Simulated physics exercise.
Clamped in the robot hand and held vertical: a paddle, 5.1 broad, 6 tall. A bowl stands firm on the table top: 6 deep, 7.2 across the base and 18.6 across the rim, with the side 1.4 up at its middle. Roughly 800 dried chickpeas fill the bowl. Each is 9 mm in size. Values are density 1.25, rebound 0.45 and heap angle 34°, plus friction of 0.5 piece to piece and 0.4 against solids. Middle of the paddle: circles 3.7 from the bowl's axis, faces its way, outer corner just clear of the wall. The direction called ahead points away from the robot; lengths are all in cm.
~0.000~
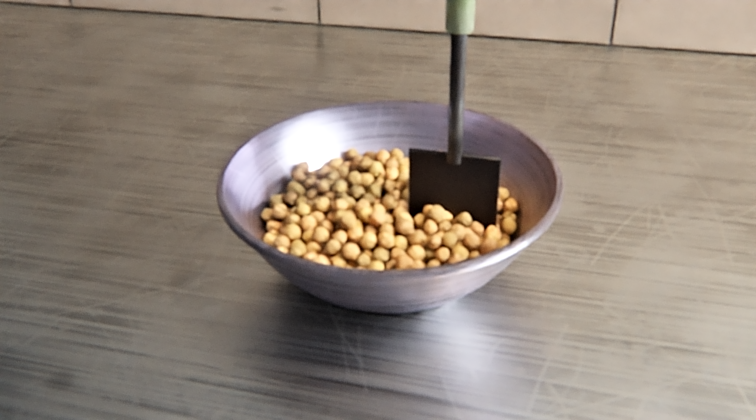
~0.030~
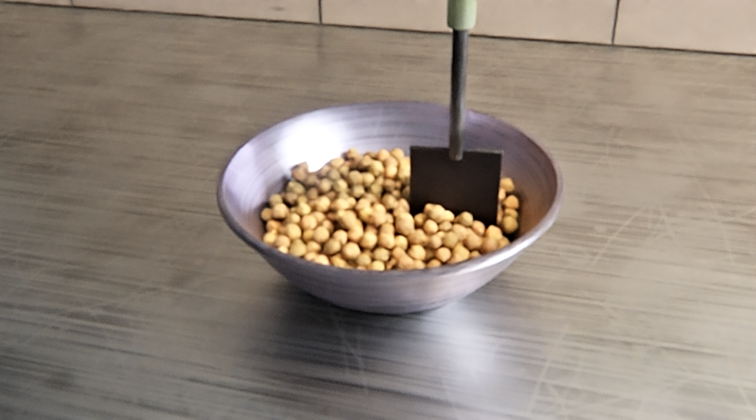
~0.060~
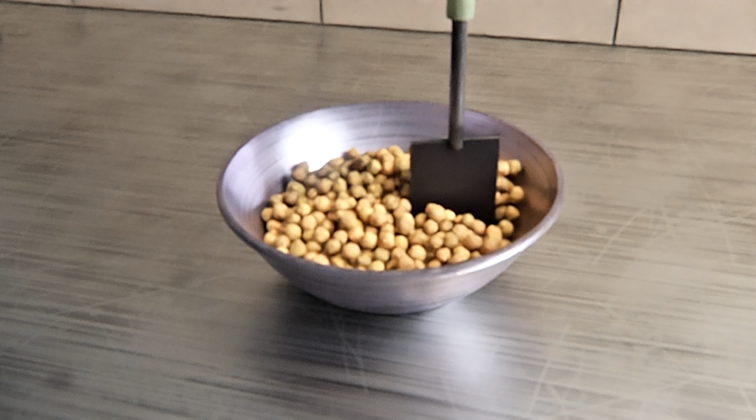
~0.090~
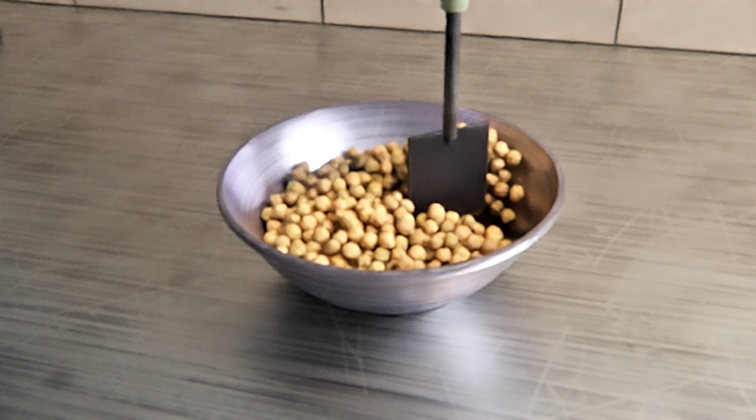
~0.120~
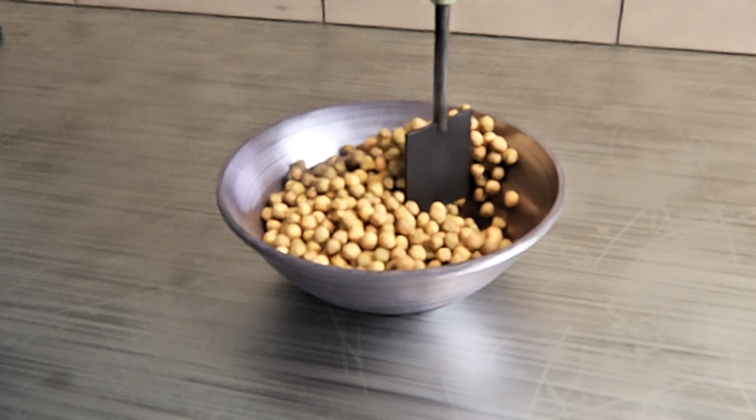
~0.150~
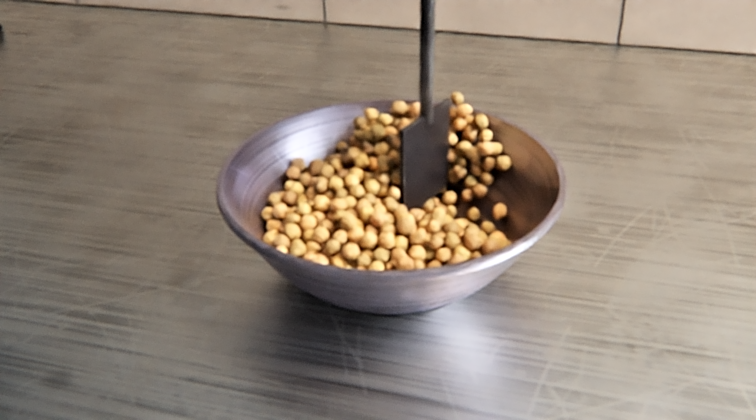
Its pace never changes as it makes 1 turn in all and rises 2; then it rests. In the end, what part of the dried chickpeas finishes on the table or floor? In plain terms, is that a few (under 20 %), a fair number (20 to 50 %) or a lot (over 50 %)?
A few, under 20 %.
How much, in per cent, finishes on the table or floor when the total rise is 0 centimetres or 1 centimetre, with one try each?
Close to 15 percent and close to 10 percent.
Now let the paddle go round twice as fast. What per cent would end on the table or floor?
Estimate: Near 30 in a hundred.
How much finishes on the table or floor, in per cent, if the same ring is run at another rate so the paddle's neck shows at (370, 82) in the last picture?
Close to 25 in a hundred.
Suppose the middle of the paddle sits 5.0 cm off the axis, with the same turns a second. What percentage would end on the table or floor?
Then about 5 per cent.
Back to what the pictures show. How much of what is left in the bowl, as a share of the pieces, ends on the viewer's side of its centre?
About 50 per cent.
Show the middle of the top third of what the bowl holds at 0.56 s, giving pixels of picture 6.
Somewhere around (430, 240), I think.
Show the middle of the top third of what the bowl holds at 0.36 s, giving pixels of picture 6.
I'd put it at around (297, 200).
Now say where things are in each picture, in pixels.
In the first frame, paddle neck at (456, 129), 0° round; upper third of the load around (386, 208), from x 270 to 510, top at y 155; 795 in the bowl.
In the second frame, paddle neck at (457, 124), 6° round; upper third of the load around (390, 205), from x 270 to 510, top at y 155.
In the third frame, paddle neck at (456, 115), 22° round; upper third of the load around (395, 195), from x 270 to 515, top at y 150.
In the fourth frame, paddle neck at (451, 105), 38° round; upper third of the load around (401, 185), from x 270 to 515, top at y 130.
In the fifth frame, paddle neck at (440, 97), 54° round; upper third of the load around (395, 176), from x 270 to 510, top at y 110.
In the sixth frame, paddle neck at (426, 90), 70° round; upper third of the load around (385, 166), from x 270 to 505, top at y 100; 795 in the bowl.
By 0.36 s, 182° round, highest piece 8 above the table; 773 in the bowl, 9 on the table or floor, 13 in flight or on the tool.
By 0.56 s, 293° round, highest piece 9 above the table; 728 in the bowl, 47 on the table or floor, 20 in flight or on the tool.
By 0.87 s, 0° round, highest piece 6 above the table; 703 in the bowl, 92 on the table or floor.
By 1.57 s, 0° round, highest piece 6 above the table; 703 in the bowl, 92 on the table or floor.
Final count, 703 in the bowl, 92 on the table or floor. That is 12 % on the table or floor.
